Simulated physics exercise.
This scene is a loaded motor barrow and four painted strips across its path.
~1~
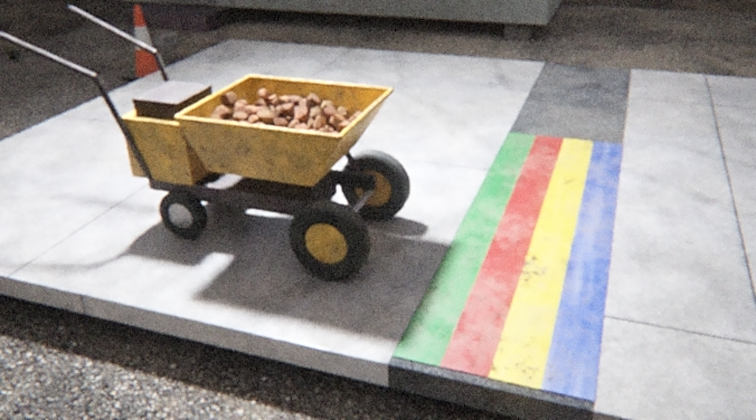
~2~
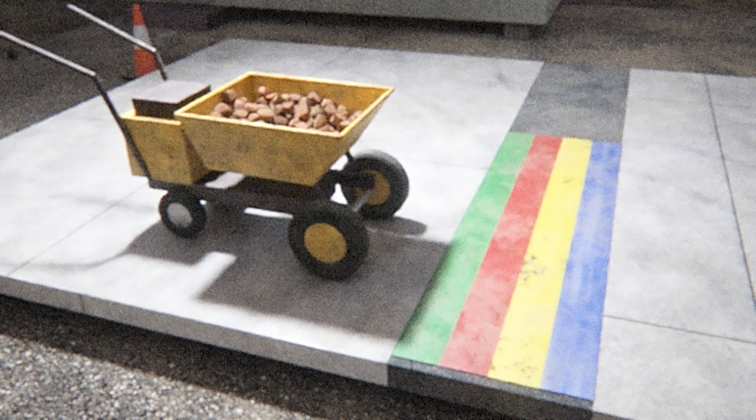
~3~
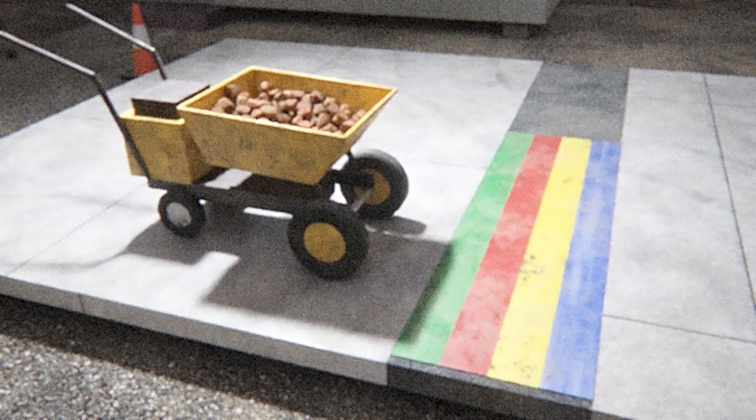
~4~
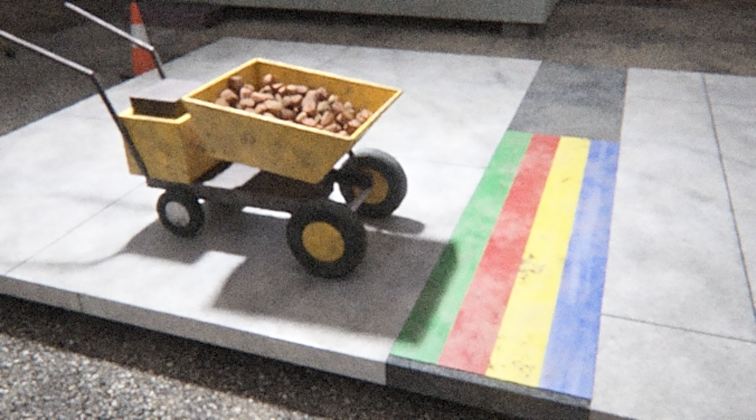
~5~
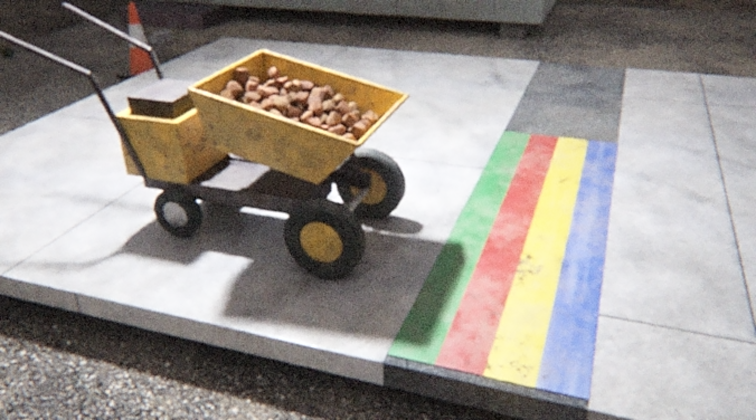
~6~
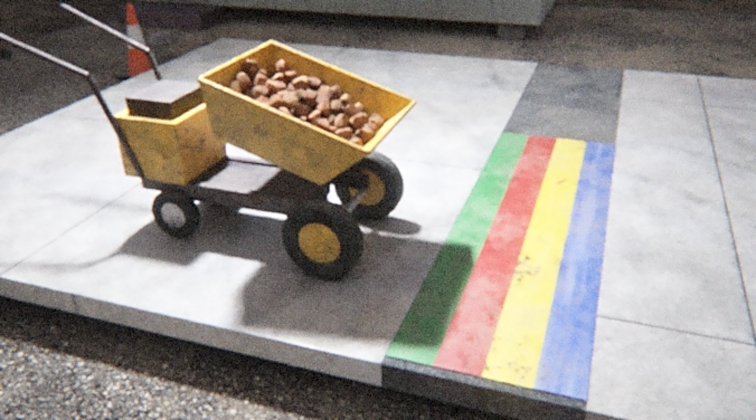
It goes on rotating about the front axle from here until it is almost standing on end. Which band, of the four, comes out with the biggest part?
The red band comes out ahead.
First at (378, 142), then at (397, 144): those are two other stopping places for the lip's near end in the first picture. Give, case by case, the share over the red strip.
First try: 30 per cent; second try: 10 per cent.
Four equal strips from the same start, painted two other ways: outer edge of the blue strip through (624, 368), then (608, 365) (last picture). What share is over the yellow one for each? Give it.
Shares: Near 20 %; near 20 %.
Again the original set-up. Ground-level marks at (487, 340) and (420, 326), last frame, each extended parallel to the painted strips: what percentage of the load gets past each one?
Roughly 50 per cent, then roughly 100 per cent.
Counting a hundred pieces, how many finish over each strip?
Percentages: Green 20, red 35, yellow 20, blue 15.
Shortly afterwards, skip tipped steeply; the whole lot in the skip.
Next, skip tipped right over; the bulk in the skip; a little over the green strip; a little over the red strip; only a few falling.
Some moments later, skip tipped right over; near a quarter in the skip; a little over the green strip; near a quarter over the red strip; near a quarter over the yellow strip; a little over the blue strip; a little off the paint.
In the end, skip tipped right over; near a quarter over the green strip; near a third over the red strip; near a quarter over the yellow strip; near a quarter over the blue strip; a little off the paint.
